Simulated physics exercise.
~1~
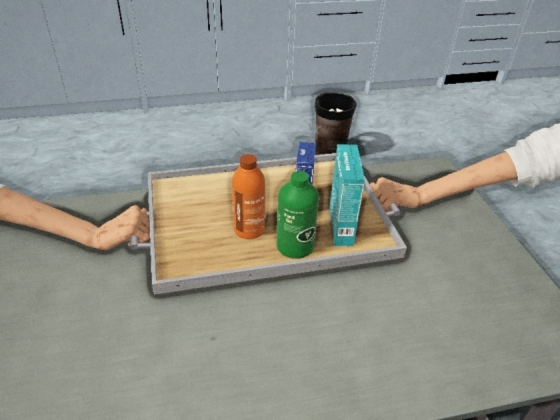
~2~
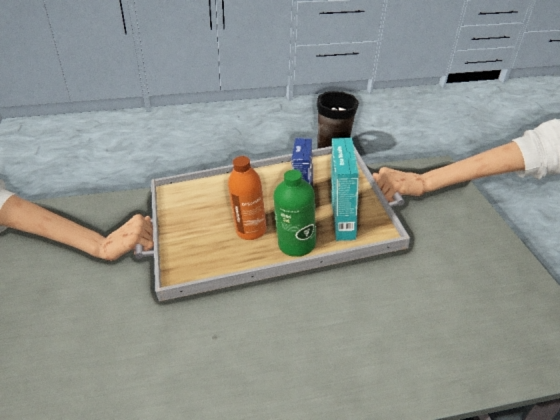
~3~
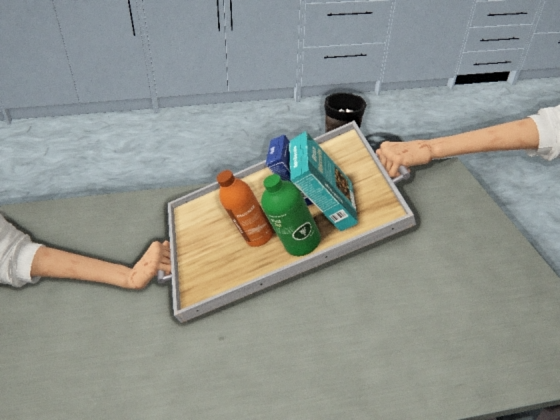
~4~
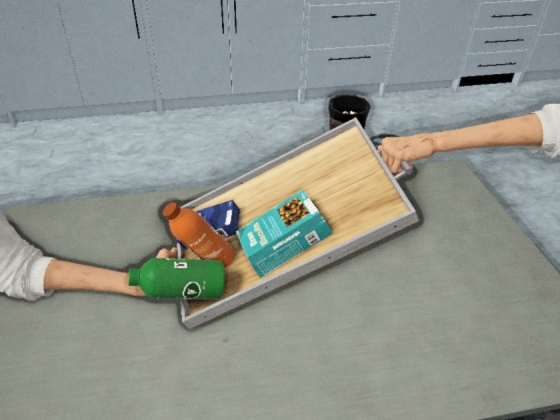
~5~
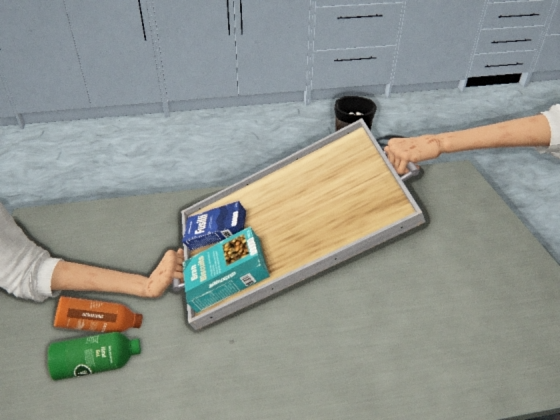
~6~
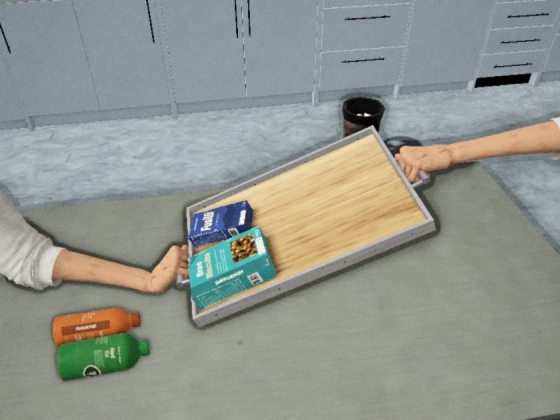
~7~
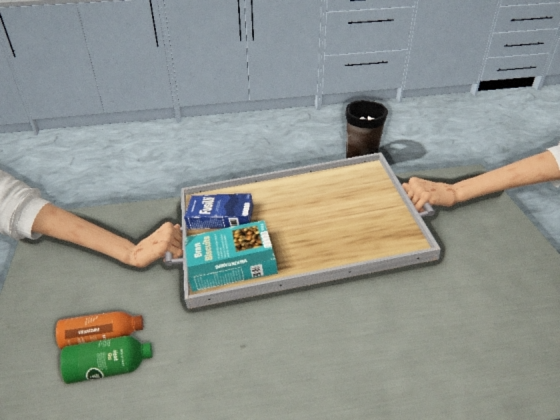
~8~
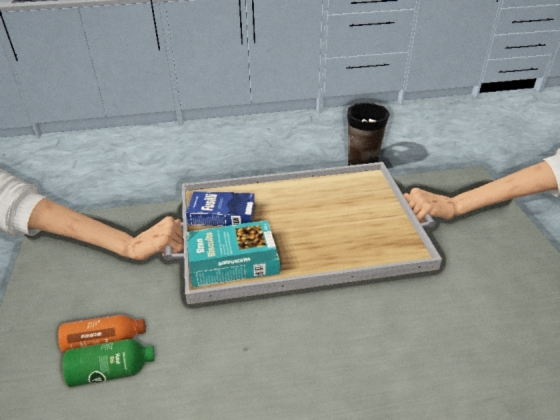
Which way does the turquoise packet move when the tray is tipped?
The turquoise packet moves to the left, toward the lowered end of the tray.
